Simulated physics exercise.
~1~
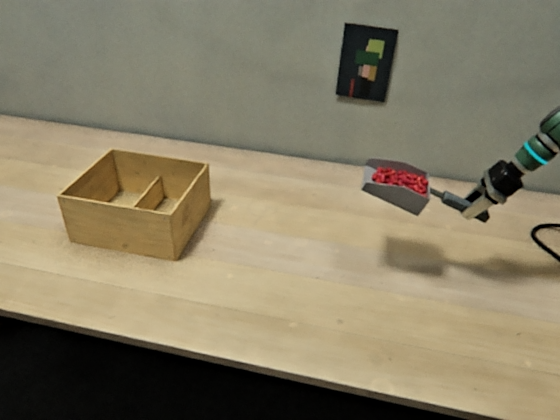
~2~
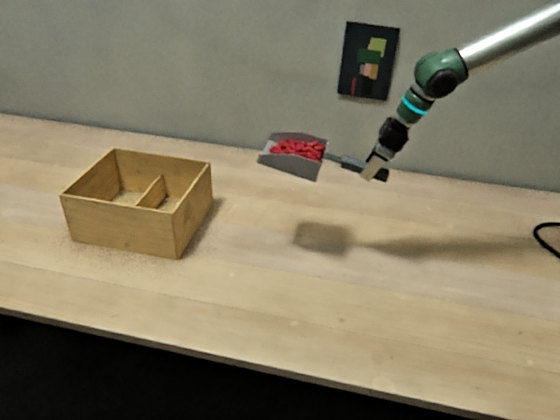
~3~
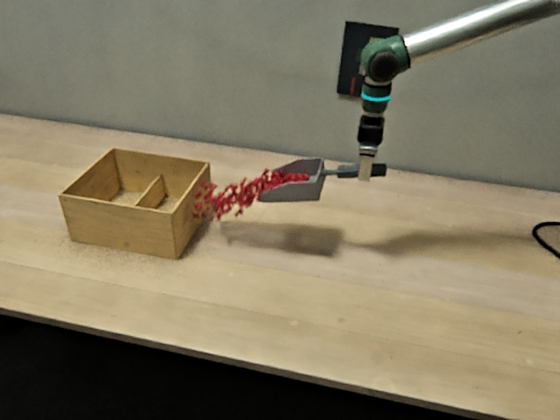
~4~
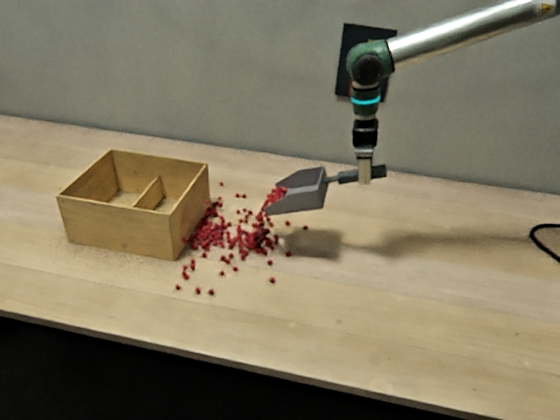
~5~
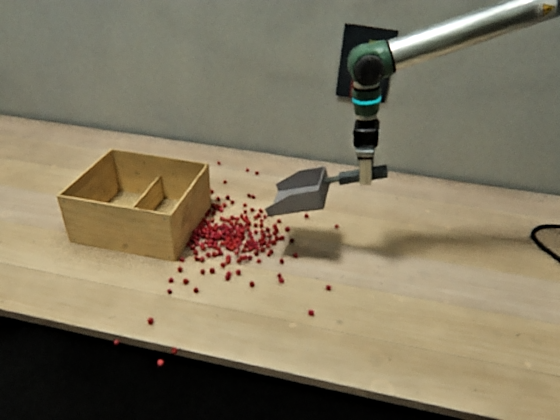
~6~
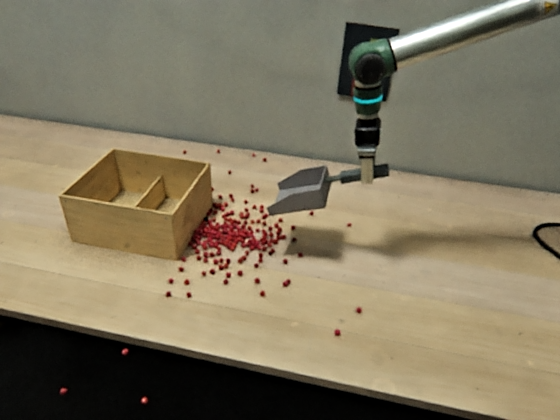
In this clip, a robotic arm carries a gray scoop of small red beads left toward a divided wooden box, then tips it forward, spilling the beads short of the box. They scatter across the tabletop beside it, some falling off the front edge, while the emptied scoop stays still.
